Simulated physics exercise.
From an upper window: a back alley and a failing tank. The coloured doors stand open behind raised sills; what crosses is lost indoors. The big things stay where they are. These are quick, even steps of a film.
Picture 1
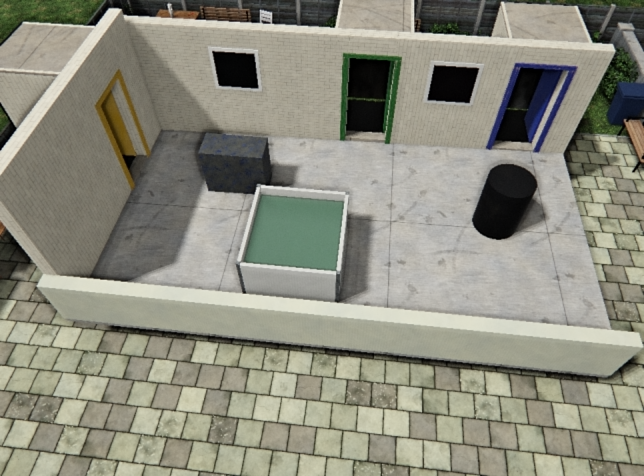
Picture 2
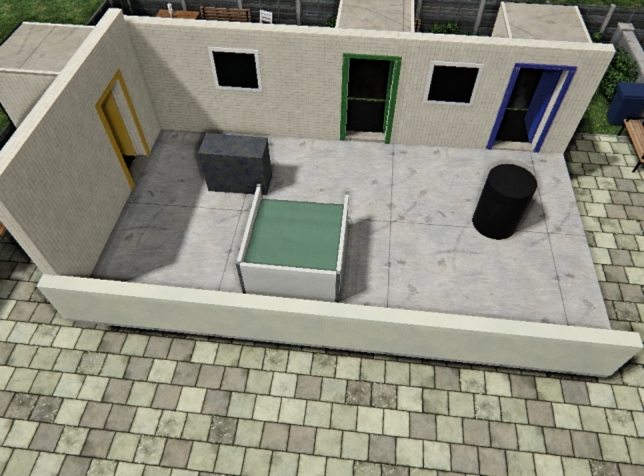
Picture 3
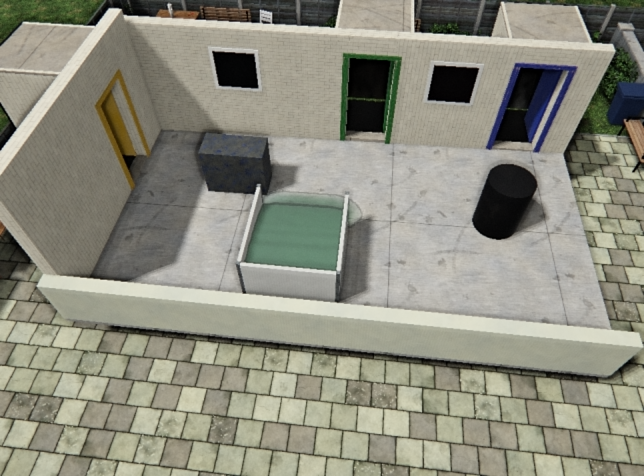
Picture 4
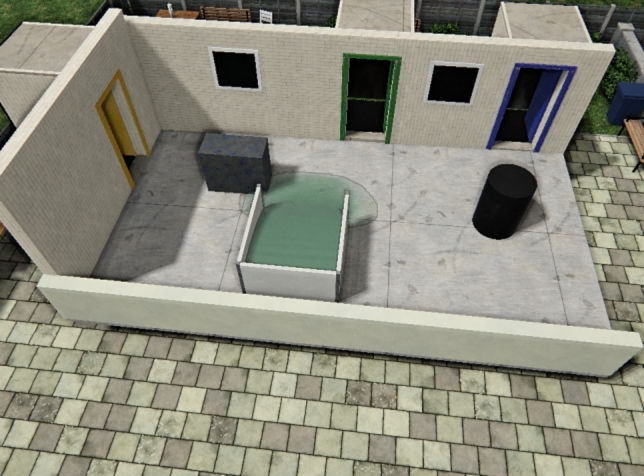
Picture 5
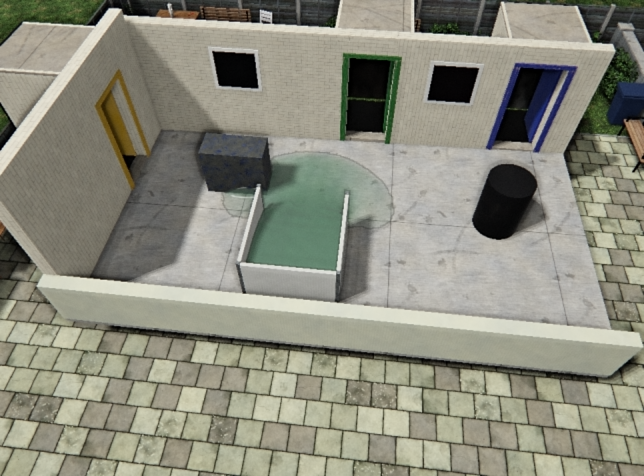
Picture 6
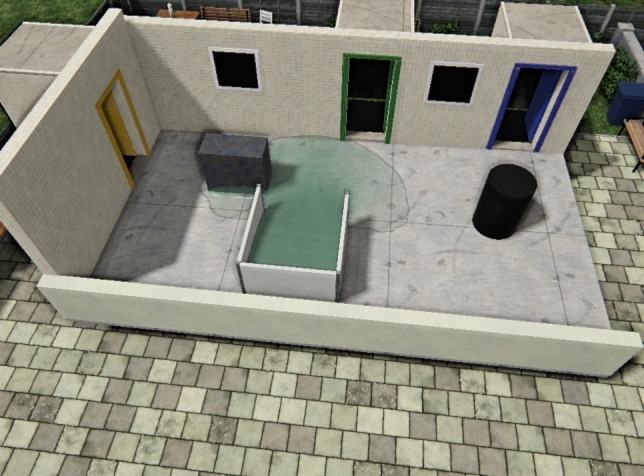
Green water pours from the tank's open far side and spreads across the grey floor.
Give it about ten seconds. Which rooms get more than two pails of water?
In the end: The green door takes more than that; the blue door stays under that; the yellow door takes more than that.
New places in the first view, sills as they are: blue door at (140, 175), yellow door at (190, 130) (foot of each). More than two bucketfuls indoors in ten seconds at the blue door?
One by one: Blue door passes that mark.
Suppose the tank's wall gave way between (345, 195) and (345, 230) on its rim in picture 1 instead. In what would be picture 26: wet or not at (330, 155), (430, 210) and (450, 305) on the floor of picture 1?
In turn: Not flooded, under water, wet.
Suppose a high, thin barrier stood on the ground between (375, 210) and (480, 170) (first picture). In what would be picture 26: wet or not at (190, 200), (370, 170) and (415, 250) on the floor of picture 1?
In that order: Flooded, flooded, free of water.
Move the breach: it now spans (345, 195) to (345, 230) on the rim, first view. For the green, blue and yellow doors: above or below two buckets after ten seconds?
In short: Green stays under; blue passes that mark; yellow stays under.
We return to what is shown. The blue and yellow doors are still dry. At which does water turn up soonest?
That is the yellow one.
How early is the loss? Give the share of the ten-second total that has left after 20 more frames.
I make it 40 per cent.
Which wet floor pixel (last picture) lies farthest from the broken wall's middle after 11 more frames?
Around (515, 151).
A moment on, water covers 30 % of the floor; the green door over two buckets in, the blue door not reached, the yellow door not reached.
Next, water covers 40 % of the floor; the green door far over two buckets in, the blue door wet at the sill, nothing in, the yellow door wet at the sill, nothing in.
Then, water covers 55 % of the floor; the green door far over two buckets in, the blue door wet at the sill, nothing in, the yellow door over two buckets in.
Later, water covers 75 % of the floor; the green door far over two buckets in, the blue door wet at the sill, nothing in, the yellow door far over two buckets in.
In the end, water covers 80 % of the floor; the green door far over two buckets in, the blue door wet at the sill, nothing in, the yellow door far over two buckets in.
